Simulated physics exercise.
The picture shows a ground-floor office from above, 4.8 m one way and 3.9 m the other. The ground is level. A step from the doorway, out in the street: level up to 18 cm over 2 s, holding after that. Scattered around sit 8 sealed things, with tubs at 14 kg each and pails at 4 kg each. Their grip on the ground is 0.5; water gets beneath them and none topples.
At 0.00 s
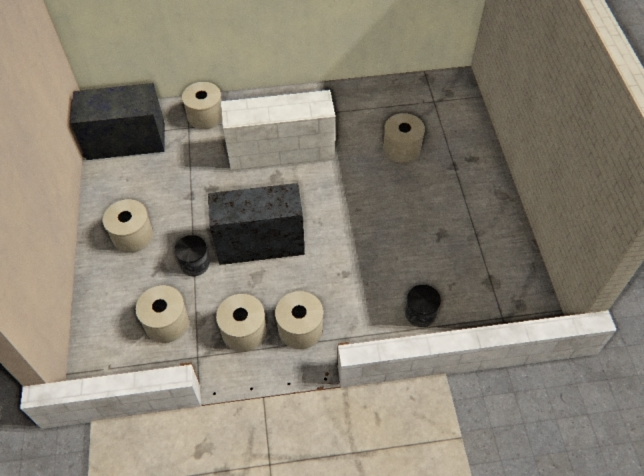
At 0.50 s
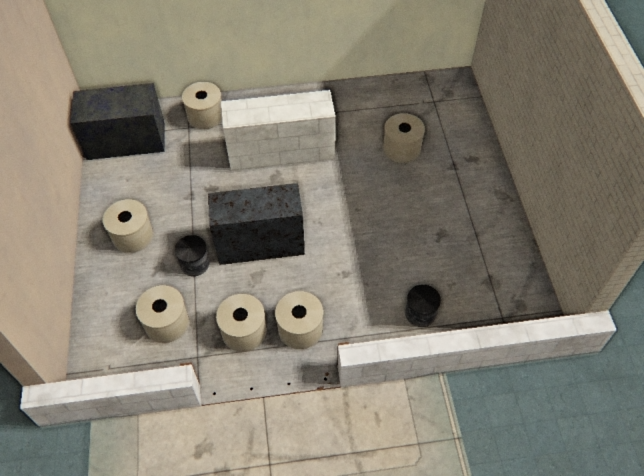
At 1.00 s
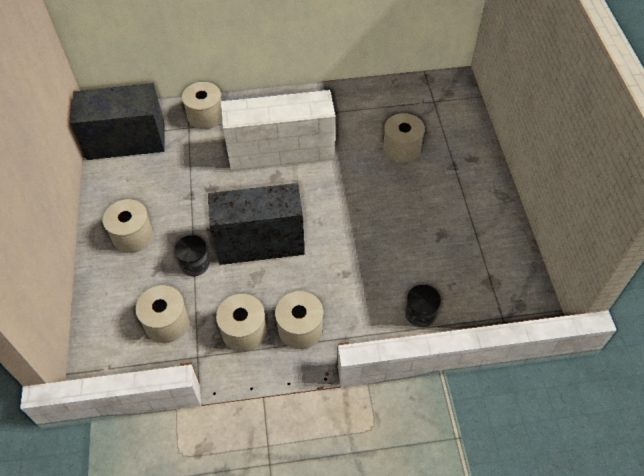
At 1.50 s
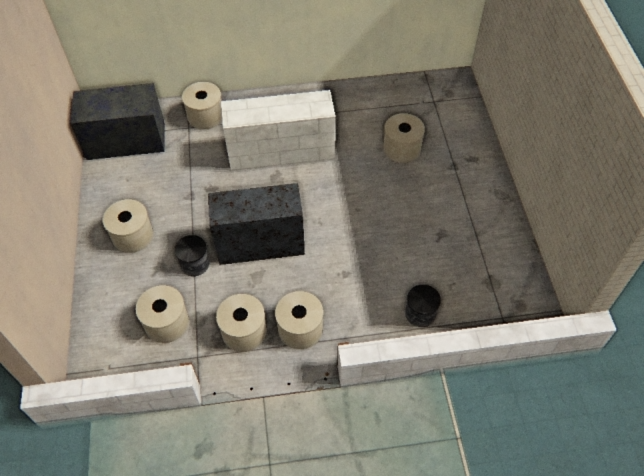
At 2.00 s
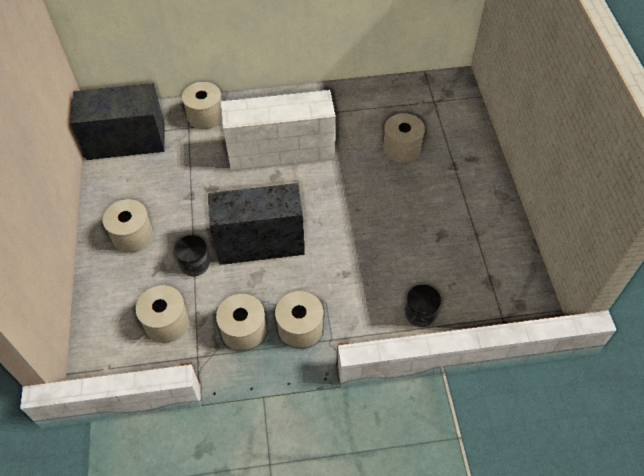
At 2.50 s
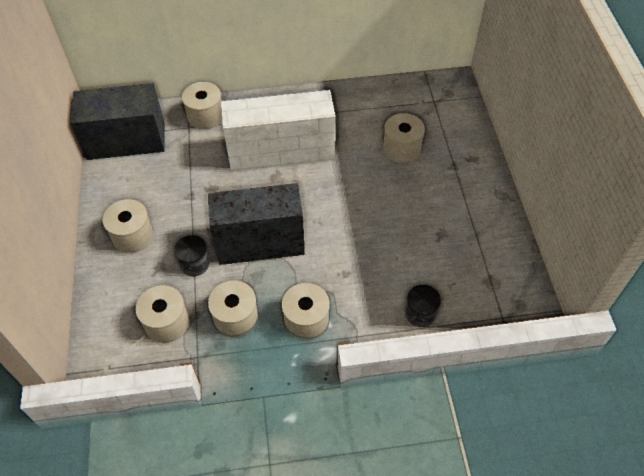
Teal water spread over the street outside a walled room of tan tubs, dark pails and blocks, then crept through the front gap, and two tubs near the opening shifted slightly apart.
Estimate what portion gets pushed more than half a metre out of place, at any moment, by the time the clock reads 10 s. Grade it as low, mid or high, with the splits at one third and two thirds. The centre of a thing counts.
Grade: Mid, one to two thirds.
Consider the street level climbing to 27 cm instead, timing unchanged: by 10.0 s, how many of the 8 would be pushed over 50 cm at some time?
With that change, 8 of them.
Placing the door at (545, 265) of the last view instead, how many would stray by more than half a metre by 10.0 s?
1.
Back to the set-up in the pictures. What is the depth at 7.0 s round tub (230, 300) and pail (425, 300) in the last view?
First about 7 cm, second about 3 cm.
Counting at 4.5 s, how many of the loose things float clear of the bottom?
My tally comes to 0.
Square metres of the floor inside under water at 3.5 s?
Roughly 4.5 m2.
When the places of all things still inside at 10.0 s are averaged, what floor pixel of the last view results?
Mean position approx. (253, 210).
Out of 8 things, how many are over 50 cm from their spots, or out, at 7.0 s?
3 of them.
After 3.5 s 2 of 8 are over 50 cm from their spots; 0 afloat.
After 4.5 s 3 of 8 are over 50 cm from their spots; 0 afloat.
After 7.0 s 3 of 8 are over 50 cm from their spots; 0 afloat.
After 10.0 s 3 of 8 are over 50 cm from their spots, and 3 have been at some point; 1 afloat.
